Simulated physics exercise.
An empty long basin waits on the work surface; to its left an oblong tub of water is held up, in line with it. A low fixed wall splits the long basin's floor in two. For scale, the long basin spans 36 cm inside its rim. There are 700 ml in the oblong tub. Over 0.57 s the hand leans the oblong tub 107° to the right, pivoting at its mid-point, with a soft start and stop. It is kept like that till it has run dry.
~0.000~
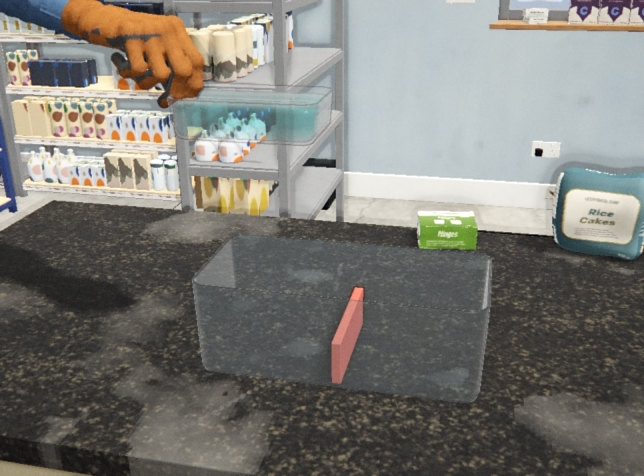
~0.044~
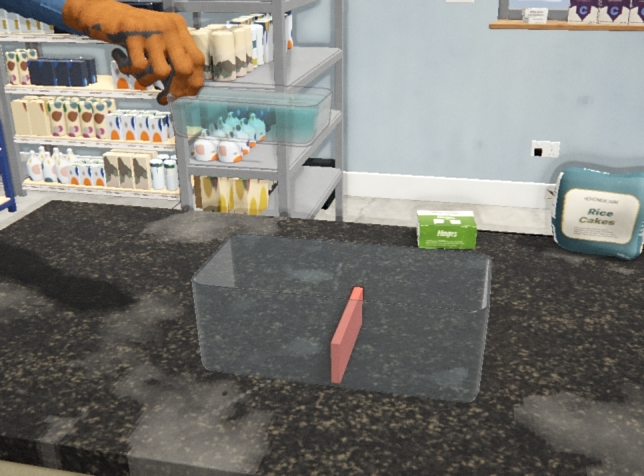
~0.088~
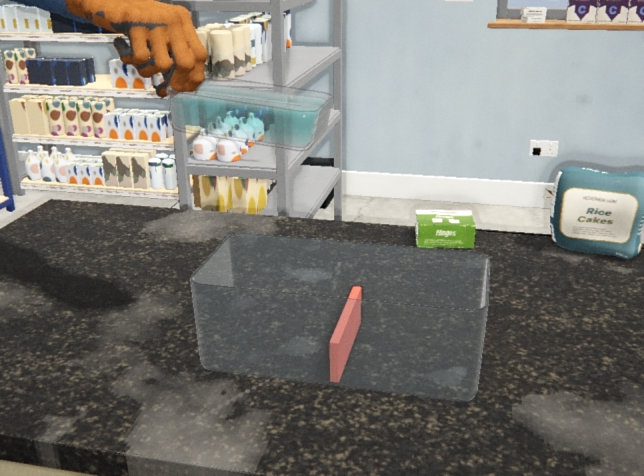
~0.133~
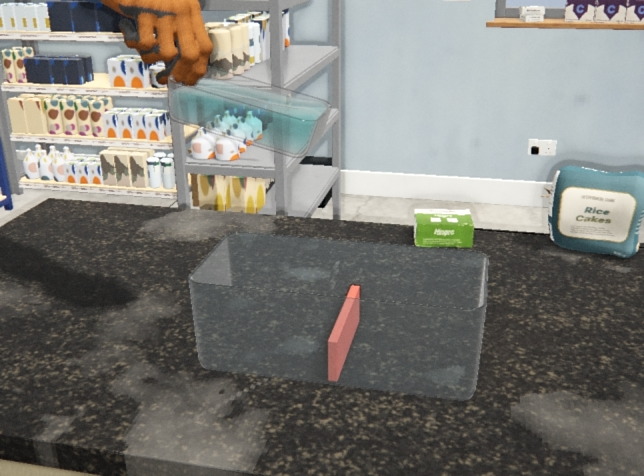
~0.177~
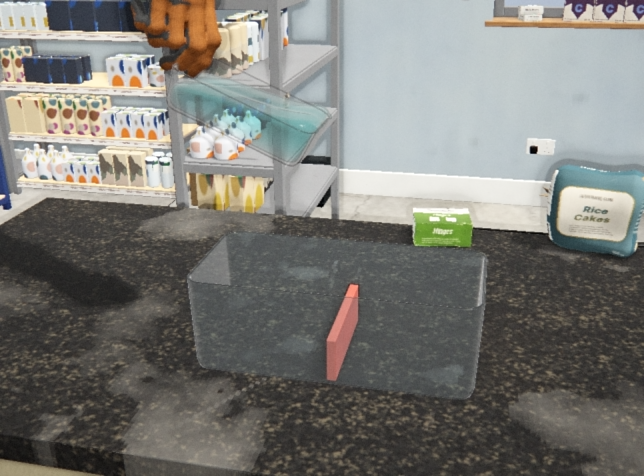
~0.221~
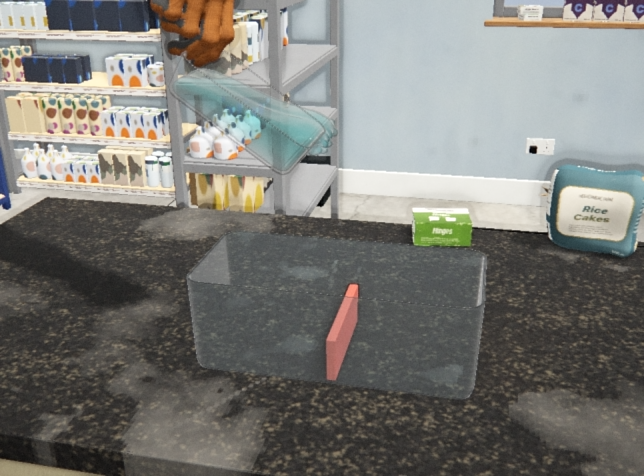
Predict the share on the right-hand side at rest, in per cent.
About 74 per cent.
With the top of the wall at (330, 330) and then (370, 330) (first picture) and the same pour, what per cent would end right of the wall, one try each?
In turn about 65 and 65 per cent.
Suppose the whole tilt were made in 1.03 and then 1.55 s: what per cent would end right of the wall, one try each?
In turn about 75 and 75 per cent.
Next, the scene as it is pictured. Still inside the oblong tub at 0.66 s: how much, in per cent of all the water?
Some 1 per cent.
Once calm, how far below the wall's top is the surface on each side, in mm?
Left about 54 mm, right about 40 mm.
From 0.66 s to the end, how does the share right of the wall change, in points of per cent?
The share moves down, by some 2 per cent.
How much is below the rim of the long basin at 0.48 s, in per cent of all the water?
Near 46 in a hundred.
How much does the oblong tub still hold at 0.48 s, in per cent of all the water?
About 6 per cent.
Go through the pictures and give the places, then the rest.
In the first picture, it leans 0°; its right rim is at (326, 98); the water meets the walls at (186, 97) and (325, 102); the long basin's rim runs from (213, 258) to (490, 283); the wall's top is at (348, 315).
In the second picture, it leans 2°; its right rim is at (325, 100); the water meets the walls at (186, 95) and (325, 103).
In the third picture, it leans 6°; its right rim is at (325, 105); the water meets the walls at (185, 91) and (324, 106).
In the fourth picture, it leans 14°; its right rim is at (324, 114); the water meets the walls at (185, 85) and (324, 109).
In the fifth picture, it leans 24°; its right rim is at (322, 127); the water meets the walls at (185, 80) and (304, 111); 4 per cent is over the edge.
In the sixth picture, it leans 35°; its right rim is at (317, 140); the water meets the walls at (185, 75) and (294, 113); 12 per cent is over the edge.
After 0.48 s the tilt is 100° and 6 per cent is still to pour, 1 is left of the wall and 46 right of it.
After 0.66 s the tilt is 107° and 1 per cent is still to pour, 7 is left of the wall and 77 right of it.
After 0.86 s the tilt is 107° and 0 per cent is still to pour, 17 is left of the wall and 74 right of it.
After 1.07 s the tilt is 107° and 0 per cent is still to pour, 18 is left of the wall and 75 right of it.
In the end 18 per cent lies left of the wall, 74 right of it and 7 outside.
